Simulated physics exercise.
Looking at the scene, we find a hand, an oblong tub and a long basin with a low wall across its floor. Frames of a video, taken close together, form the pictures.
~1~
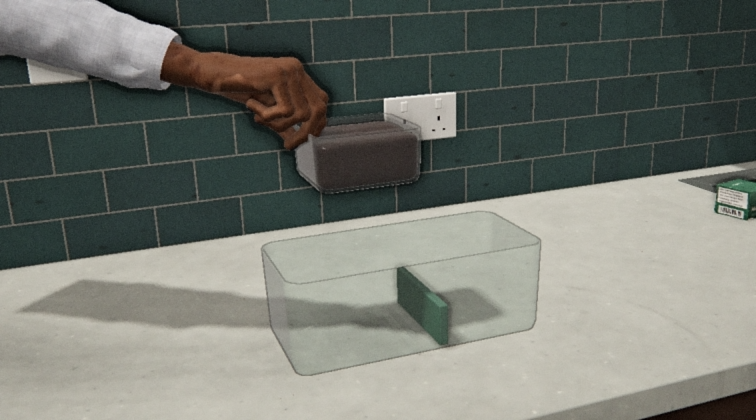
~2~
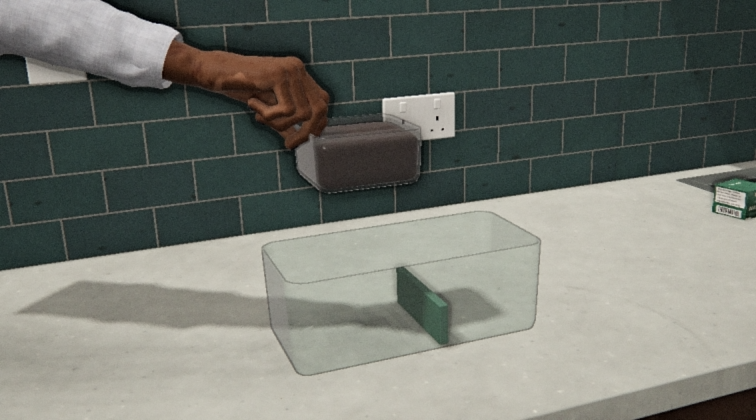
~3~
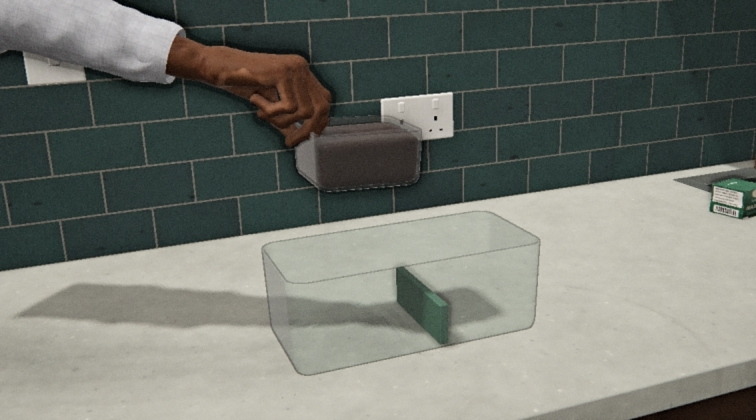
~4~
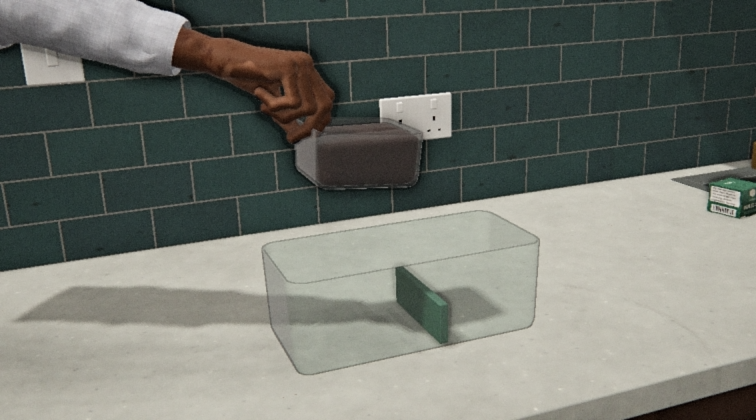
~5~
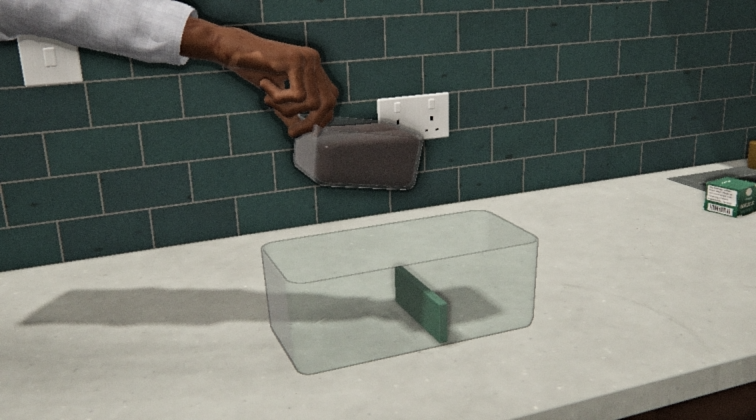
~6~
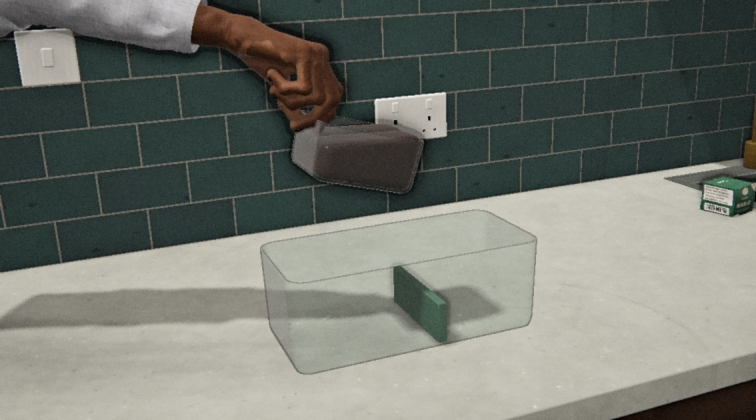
A hand gradually tilting a small dark tub, its right end dipping slightly, above a clear basin with a low green wall.
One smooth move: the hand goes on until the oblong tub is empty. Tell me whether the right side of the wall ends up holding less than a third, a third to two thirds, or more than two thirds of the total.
Beyond two thirds.
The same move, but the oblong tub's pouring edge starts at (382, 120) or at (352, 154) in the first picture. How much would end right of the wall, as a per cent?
Roughly 70 percent on the first try and 10 percent on the second.
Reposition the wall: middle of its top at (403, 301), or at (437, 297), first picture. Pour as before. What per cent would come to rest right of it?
The first placement leaves close to 85 per cent, the second close to 65 per cent.
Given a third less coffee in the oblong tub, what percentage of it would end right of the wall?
Some 70 per cent.
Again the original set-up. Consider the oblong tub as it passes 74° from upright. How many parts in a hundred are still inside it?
30 per cent, approximately.
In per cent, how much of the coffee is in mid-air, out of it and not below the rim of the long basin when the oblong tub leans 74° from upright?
Around 35 percent.
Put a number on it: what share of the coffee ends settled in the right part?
That is roughly 80 percent of it.
A moment on, the oblong tub is tipped part way and 32 per cent is still to pour, 0 is left of the wall and 31 right of it.
Next, the oblong tub is tipped right over and 4 per cent is still to pour, 10 is left of the wall and 80 right of it.
Then the oblong tub is tipped right over and 0 per cent is still to pour, 19 is left of the wall and 80 right of it.
Later the oblong tub is tipped right over and 0 per cent is still to pour, 19 is left of the wall and 80 right of it.
Finally, 19 per cent lies left of the wall, 80 right of it and 1 outside.
